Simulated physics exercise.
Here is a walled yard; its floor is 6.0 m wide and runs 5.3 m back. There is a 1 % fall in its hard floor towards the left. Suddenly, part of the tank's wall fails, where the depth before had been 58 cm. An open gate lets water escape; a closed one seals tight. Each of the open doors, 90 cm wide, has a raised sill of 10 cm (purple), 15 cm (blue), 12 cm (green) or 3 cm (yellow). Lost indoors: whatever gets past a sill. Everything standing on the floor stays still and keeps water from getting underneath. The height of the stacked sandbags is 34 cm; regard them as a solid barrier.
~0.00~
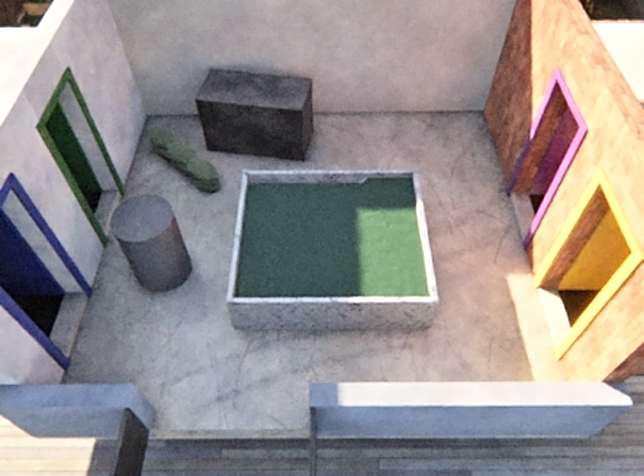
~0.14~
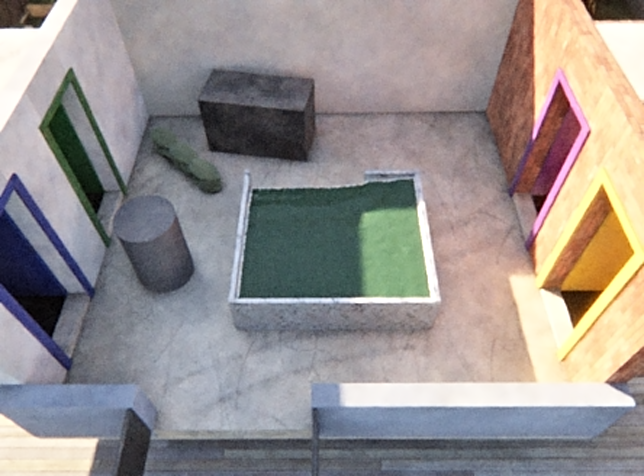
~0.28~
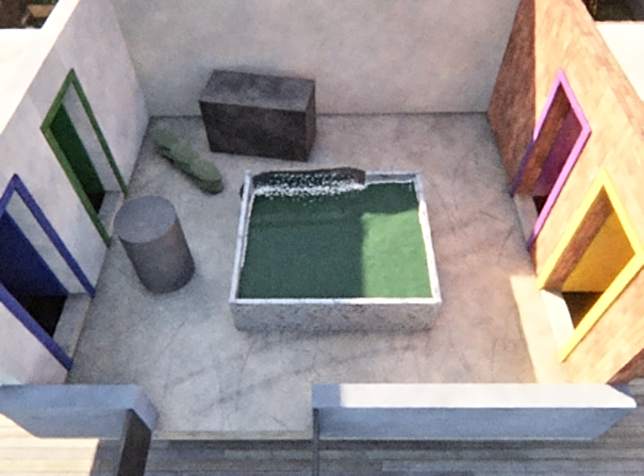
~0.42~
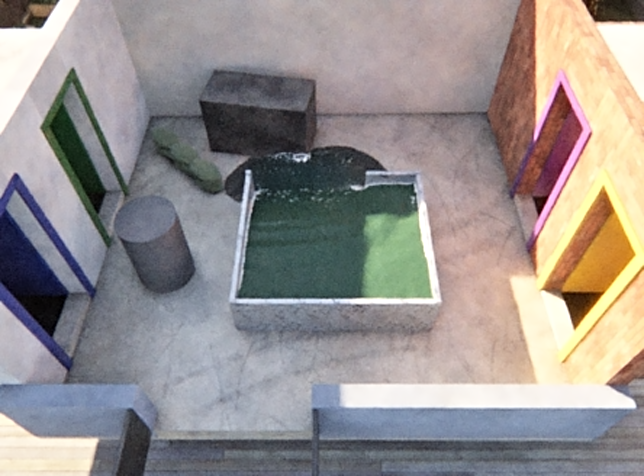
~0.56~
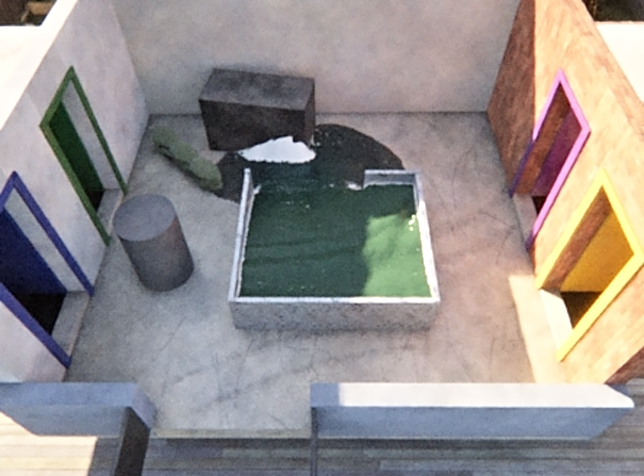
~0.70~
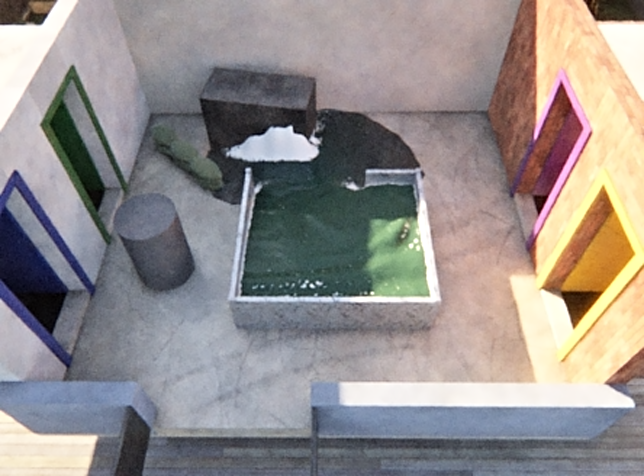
Walled yard with coloured doorways, green water pouring over the broken back wall of a tank and spreading around a dark block.
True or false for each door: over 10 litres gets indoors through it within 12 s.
Purple door - false, blue door - false, green door - false, yellow door - true.
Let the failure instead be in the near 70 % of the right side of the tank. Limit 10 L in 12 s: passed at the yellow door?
Note: Yellow door, beyond the limit.
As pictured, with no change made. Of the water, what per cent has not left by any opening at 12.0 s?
It comes to near 84 per cent.
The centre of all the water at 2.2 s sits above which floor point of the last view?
(316, 199).
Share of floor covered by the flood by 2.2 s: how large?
Around 35 per cent.
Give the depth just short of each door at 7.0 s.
Depth readings (cm): Purple = 6; blue = 4; green = 11; yellow = 6.
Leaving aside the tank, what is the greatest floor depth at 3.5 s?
Up to some 38 cm.
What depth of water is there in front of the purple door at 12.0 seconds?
Looks like about 4.5 cm at that spot.
After 1.4 s water covers 20 % of the floor and is deepest (46 cm) near (300, 164); purple door not reached, blue door not reached, green door not reached, yellow door not reached.
After 2.2 s water covers 35 % of the floor and is deepest (44 cm) near (221, 173); purple door not reached, blue door not reached, green door not reached, yellow door not reached.
After 3.5 s water covers 60 % of the floor and is deepest (38 cm) near (151, 116); purple door 6 cm at the sill, 0 L in, blue door not reached, green door 4 cm at the sill, 0 L in, yellow door 1 cm at the sill, 0 L in.
After 7.0 s water covers 95 % of the floor and is deepest (16 cm) near (492, 407); purple door 6 cm at the sill, 0 L in, blue door 4 cm at the sill, 0 L in, green door 11 cm at the sill, 2 L in, yellow door 6 cm at the sill, 2 L in.
After 12.0 s water covers 95 % of the floor and is deepest (14 cm) near (121, 207); purple door 4 cm at the sill, 0 L in, blue door 11 cm at the sill, 0 L in, green door 13 cm at the sill, 3 L in, yellow door 8 cm at the sill, 95 L in.
